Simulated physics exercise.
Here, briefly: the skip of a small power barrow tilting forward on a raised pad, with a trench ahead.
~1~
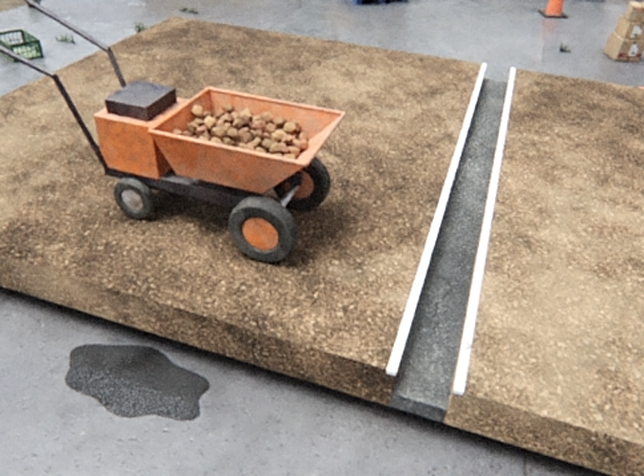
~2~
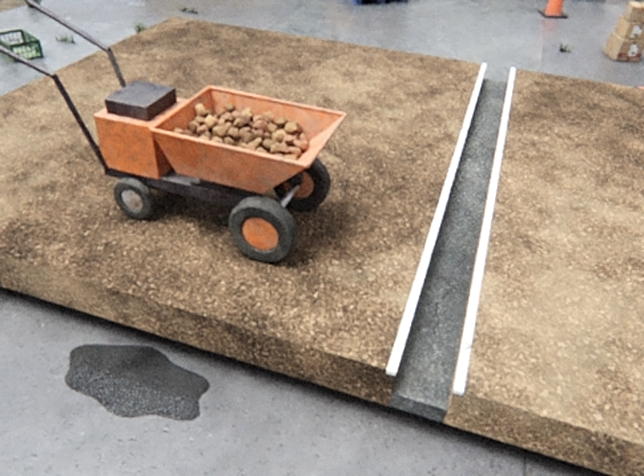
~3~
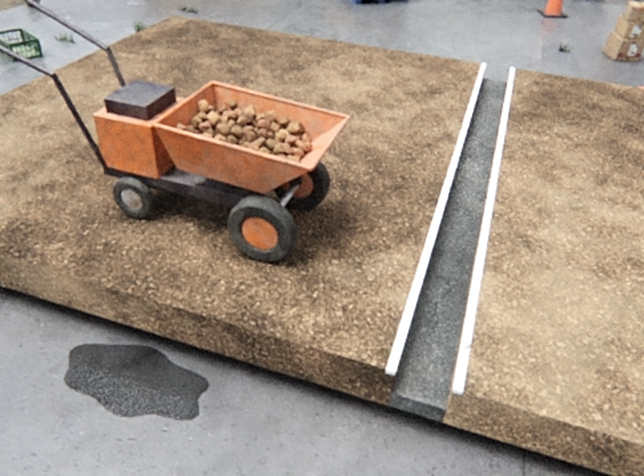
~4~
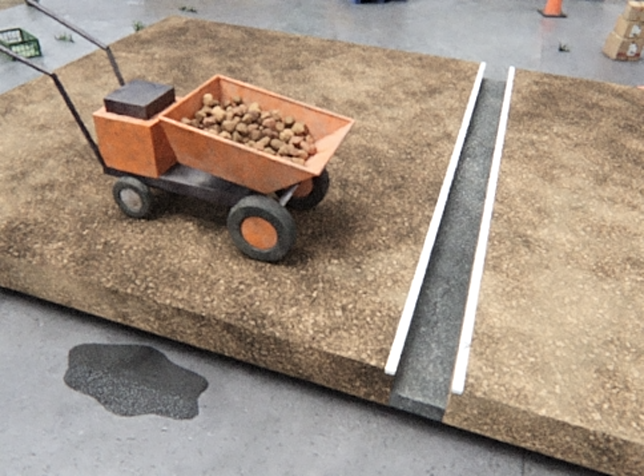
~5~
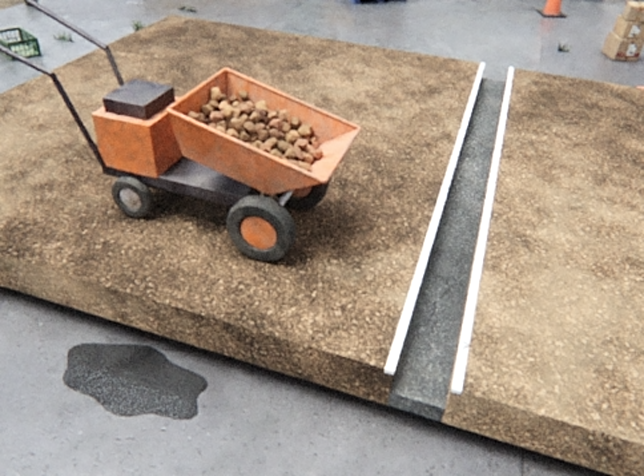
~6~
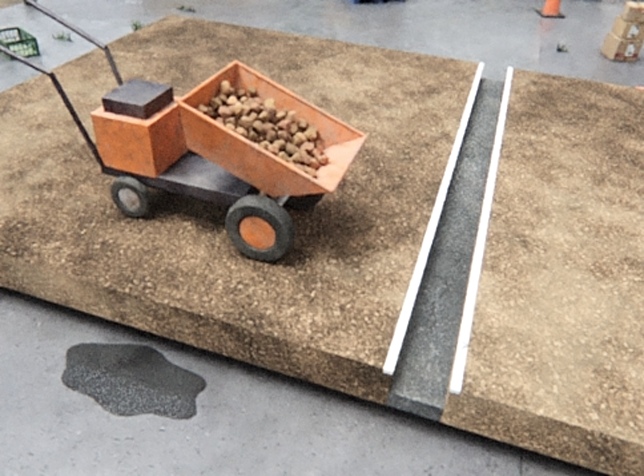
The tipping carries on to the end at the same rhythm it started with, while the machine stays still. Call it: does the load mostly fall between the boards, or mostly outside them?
It mostly falls outside them.
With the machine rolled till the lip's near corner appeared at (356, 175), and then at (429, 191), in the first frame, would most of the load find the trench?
From the first position beyond one half lands between the edges, from the second short of one half.
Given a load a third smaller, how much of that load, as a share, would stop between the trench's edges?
Around 30 percent of it.
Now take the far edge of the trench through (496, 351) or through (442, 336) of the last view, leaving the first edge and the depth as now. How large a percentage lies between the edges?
In order: 30 per cent, then 30 per cent.
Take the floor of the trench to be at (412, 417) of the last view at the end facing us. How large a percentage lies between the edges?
Some 30 per cent.
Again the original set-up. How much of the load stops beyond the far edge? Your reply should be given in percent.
That share is about 0 percent.
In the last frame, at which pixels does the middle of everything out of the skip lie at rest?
Near pixel (412, 255).
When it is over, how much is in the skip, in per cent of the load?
Result: Close to 20 per cent.
Just after the last frame, skip tipped steeply; every one in the skip.
A moment on, skip tipped right over; roughly two thirds in the skip; roughly a third short of the trench.
Further on, skip tipped right over; roughly a quarter in the skip; roughly half short of the trench; roughly a quarter in or heaped over the trench; just a few beyond it.
When it is over, skip tipped right over; roughly a quarter in the skip; roughly half short of the trench; roughly a quarter in or heaped over the trench; just a few beyond it.
